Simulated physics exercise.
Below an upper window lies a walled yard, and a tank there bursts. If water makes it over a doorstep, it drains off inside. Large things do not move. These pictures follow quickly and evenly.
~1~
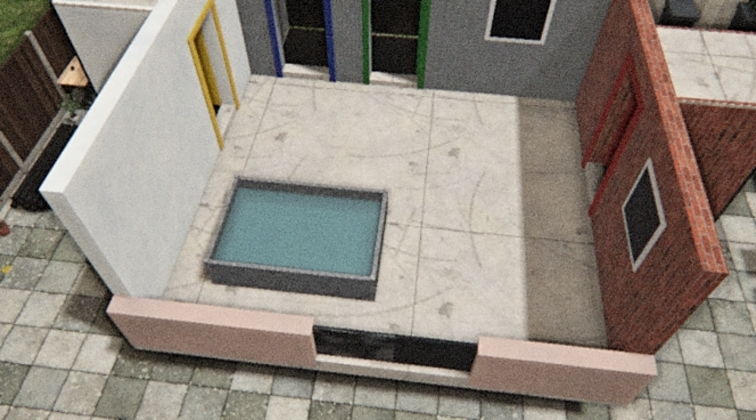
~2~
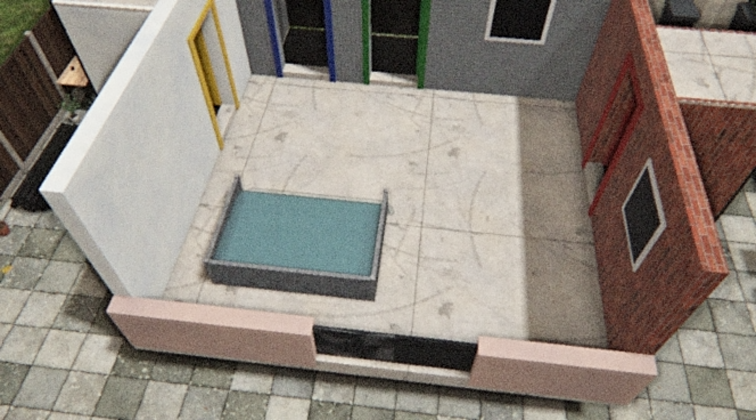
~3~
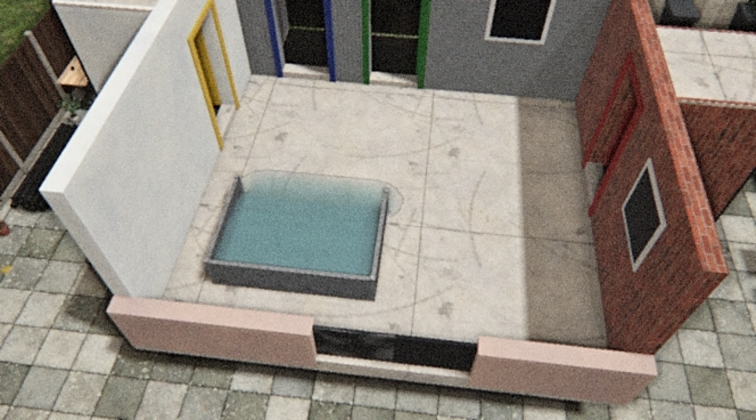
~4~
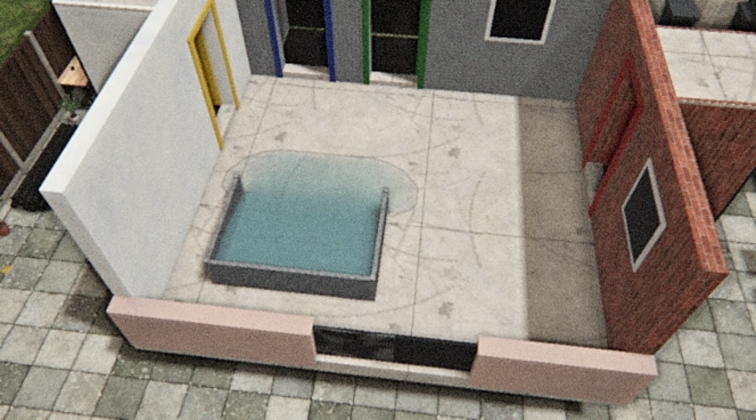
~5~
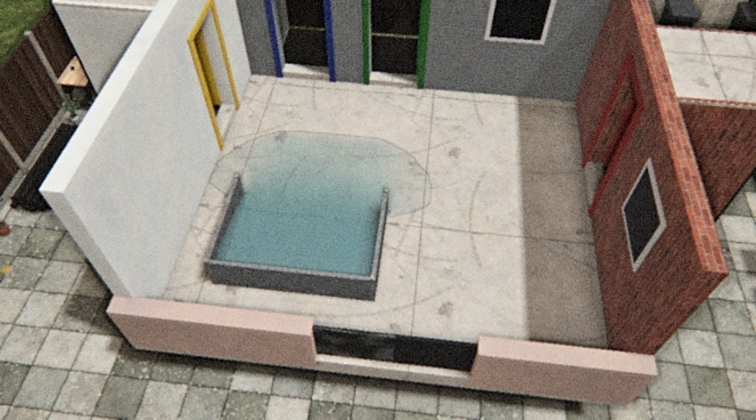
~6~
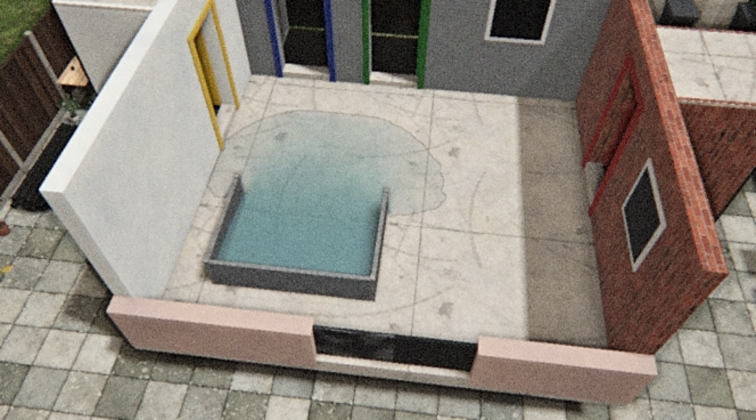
In a walled yard with a pale stone floor, the far side of a dark-rimmed tank opens and blue-green water pours out through the gap, spreading across the floor toward the back wall and out to both sides.
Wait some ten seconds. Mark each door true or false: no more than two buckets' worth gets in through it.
Red door: True, blue door: False, yellow door: True, green door: False.
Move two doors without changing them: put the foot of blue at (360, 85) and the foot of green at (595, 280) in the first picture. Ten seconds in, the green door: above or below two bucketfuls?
Answer: Green is not flooded.
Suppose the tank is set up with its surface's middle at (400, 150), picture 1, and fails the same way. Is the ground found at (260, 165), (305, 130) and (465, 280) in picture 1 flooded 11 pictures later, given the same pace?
Going through them in that order: Still bare, still bare and still bare.
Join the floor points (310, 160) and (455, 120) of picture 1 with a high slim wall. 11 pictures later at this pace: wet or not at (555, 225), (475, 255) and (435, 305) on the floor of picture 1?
Results in sequence: Bone-dry / bone-dry / bone-dry.
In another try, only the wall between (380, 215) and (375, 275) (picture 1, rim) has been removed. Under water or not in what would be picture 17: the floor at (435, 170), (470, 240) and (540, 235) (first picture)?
Sequence: Spared / wetted / wetted.
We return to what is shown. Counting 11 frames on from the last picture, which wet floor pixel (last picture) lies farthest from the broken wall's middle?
Roughly at (508, 98).
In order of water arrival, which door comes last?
Result: The red door.
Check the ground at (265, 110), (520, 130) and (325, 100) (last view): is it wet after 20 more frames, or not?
Result, as listed: Wetted / wetted / wetted.
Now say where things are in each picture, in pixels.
The tank at (301, 228) is whole and still, in the first picture.
The front is at (388, 210), out from the gap on the tank's far side, in the second picture.
Water pours out on the tank's far side and has run to (397, 198), in the third picture.
The front is at (409, 188), out from the gap on the tank's far side, in the fourth picture.
Water pours out on the tank's far side and has run to (393, 149), in the fifth picture.
Water pours out on the tank's far side and has run to (383, 123), in the sixth picture.
A moment on, water covers 40 % of the floor; the red door not reached, the blue door under two buckets in, the yellow door wet at the sill, nothing in, the green door under two buckets in.
Next, water covers 45 % of the floor; the red door not reached, the blue door over two buckets in, the yellow door wet at the sill, nothing in, the green door over two buckets in.
Then, water covers 50 % of the floor; the red door not reached, the blue door over two buckets in, the yellow door wet at the sill, nothing in, the green door over two buckets in.
Later, water covers 75 % of the floor; the red door wet at the sill, nothing in, the blue door far over two buckets in, the yellow door under two buckets in, the green door over two buckets in.
In the end, water covers 95 % of the floor; the red door wet at the sill, nothing in, the blue door far over two buckets in, the yellow door under two buckets in, the green door over two buckets in.
